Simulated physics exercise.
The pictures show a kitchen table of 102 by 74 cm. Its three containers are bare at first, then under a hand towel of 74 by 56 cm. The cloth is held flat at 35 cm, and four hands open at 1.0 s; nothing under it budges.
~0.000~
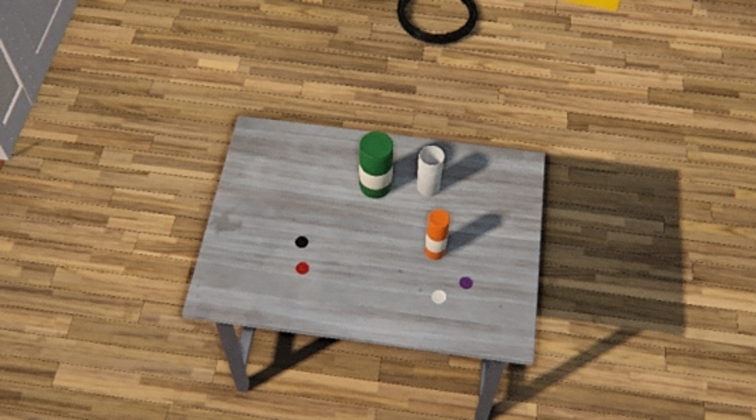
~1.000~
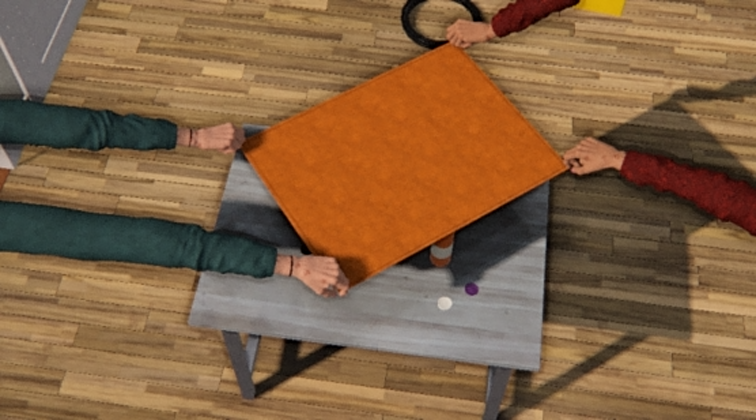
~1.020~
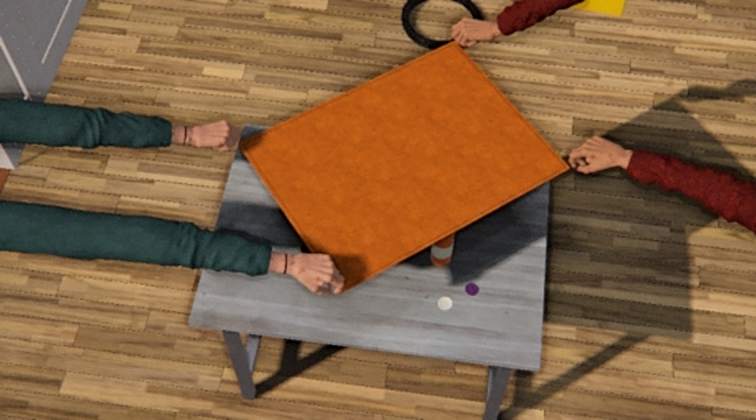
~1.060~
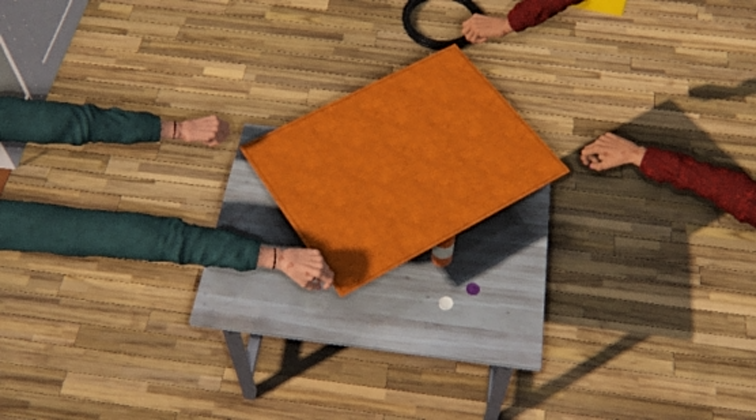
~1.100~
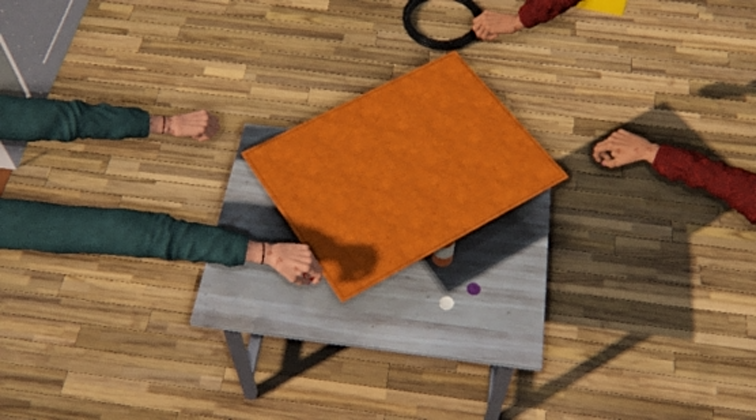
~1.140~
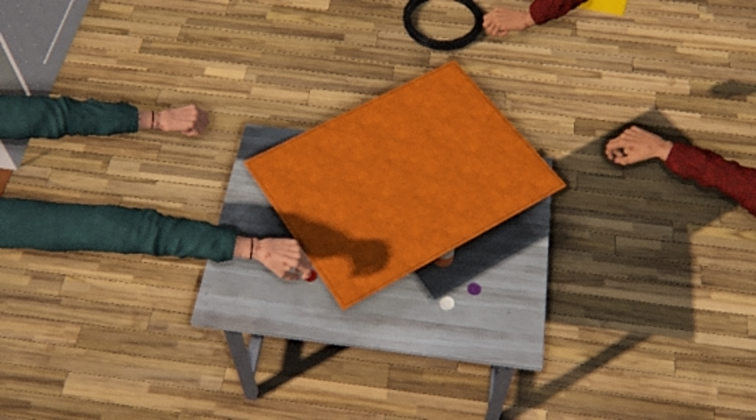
The clip shows a grey table with a green tin, a white cup, an orange canister and small discs; four hands hold a flat orange cloth above it, then open and draw back as the cloth lowers slightly, still flat.
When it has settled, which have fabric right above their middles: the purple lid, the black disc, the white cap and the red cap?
As I see it, the purple lid is going to stay in plain view; the black disc is going to stay in plain view; the white cap is going to stay in plain view; the red cap is going to stay in plain view.
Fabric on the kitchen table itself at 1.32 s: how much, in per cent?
I'd put it at close to 20 per cent.
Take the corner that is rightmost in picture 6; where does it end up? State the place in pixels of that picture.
(503, 242).
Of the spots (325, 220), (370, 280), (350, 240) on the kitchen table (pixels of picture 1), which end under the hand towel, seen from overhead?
In order: Draped over, draped over, draped over.
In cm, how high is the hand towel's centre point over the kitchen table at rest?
Looks like close to 22 cm up.
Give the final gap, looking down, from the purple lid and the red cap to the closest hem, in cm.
5 cm and 12 cm, roughly.
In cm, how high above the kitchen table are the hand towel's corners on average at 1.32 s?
The corners are on average some 0 cm above the surface.
At 1.3 s, 20 % of it is down, spanning 73 by 69 cm, above no small thing.
At 1.5 s, 25 % of it is down, spanning 67 by 65 cm, above no small thing.
At 1.7 s, 25 % of it is down, spanning 67 by 66 cm, above no small thing.
At 1.9 s, 25 % of it is down, spanning 67 by 65 cm, above no small thing.
At 2.7 s, 25 % of it is down, spanning 67 by 65 cm, above no small thing.
